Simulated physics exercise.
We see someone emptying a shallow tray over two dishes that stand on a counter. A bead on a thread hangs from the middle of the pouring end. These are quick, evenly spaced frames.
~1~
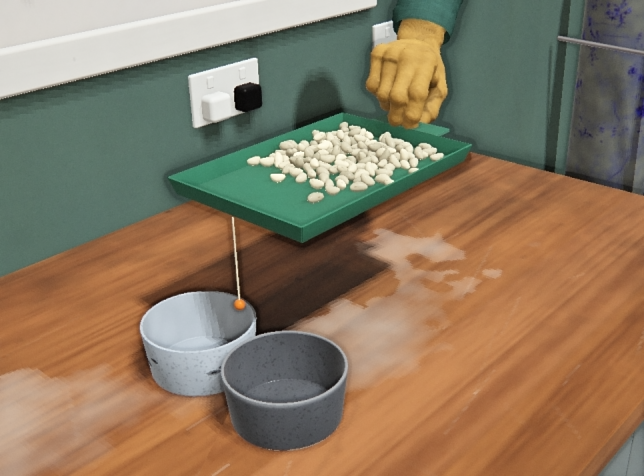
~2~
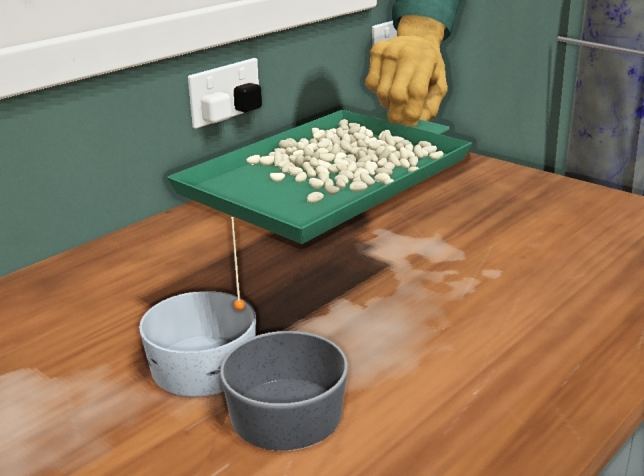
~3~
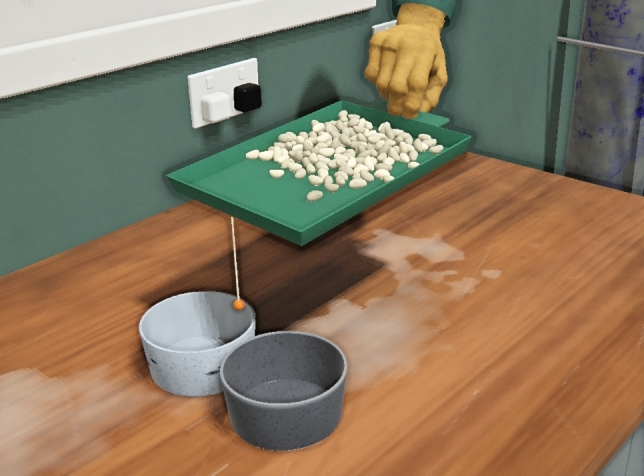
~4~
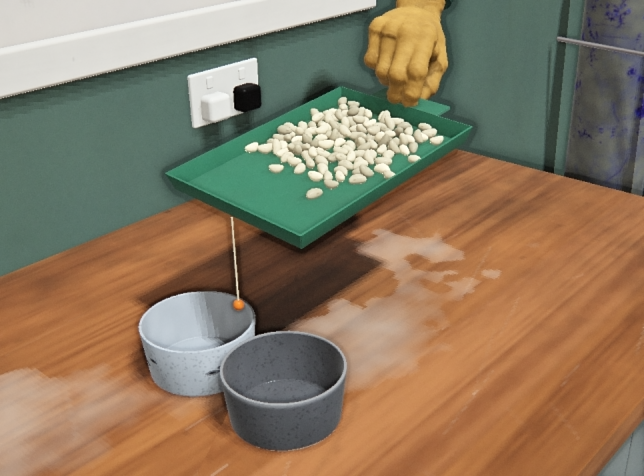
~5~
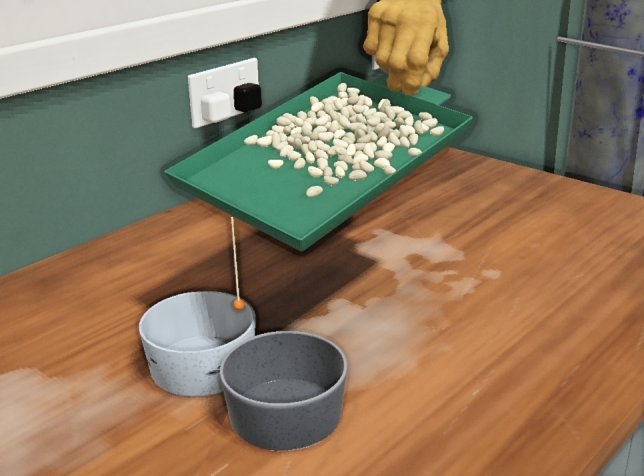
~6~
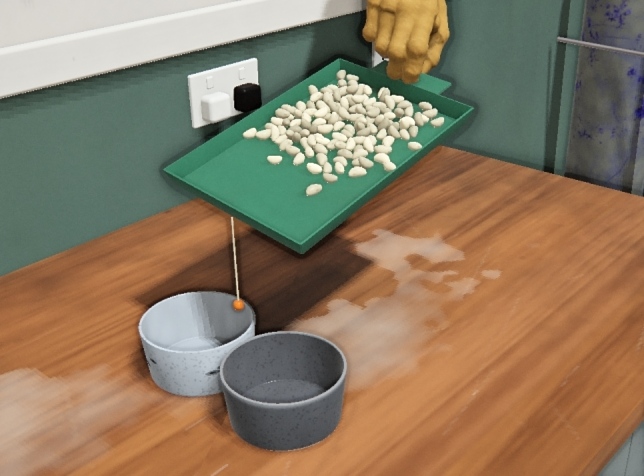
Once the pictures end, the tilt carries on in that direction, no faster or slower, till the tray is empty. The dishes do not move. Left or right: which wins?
The right dish gets more.
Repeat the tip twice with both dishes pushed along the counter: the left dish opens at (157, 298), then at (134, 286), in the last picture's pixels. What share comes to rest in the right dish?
First some 40, then 10 per cent.
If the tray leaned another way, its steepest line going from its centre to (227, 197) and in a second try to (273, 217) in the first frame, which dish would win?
First the left dish, then right.
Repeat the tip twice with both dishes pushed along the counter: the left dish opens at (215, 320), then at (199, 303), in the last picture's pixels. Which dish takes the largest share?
The first try: The dish on the right. The second: The right dish.
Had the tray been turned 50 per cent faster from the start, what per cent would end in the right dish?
Near 90 %.
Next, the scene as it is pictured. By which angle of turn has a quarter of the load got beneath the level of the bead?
At about 70°.
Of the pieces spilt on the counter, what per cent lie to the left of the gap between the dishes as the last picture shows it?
It comes to 10 per cent or so.
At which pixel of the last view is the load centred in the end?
At about (288, 397).
Soon, tray tipped steeply; most on the tray; a stray few in the right dish; a small part in the air.
A while on, tray tipped right over; a small part on the tray; about two thirds in the right dish; a stray few in the left dish; a small part outside both; a small part in the air.
Towards the end, tray tipped past a quarter turn; nearly all in the right dish; a stray few in the left dish; a small part outside both.
Finally, tray tipped past a quarter turn; nearly all in the right dish; a stray few in the left dish; a small part outside both.
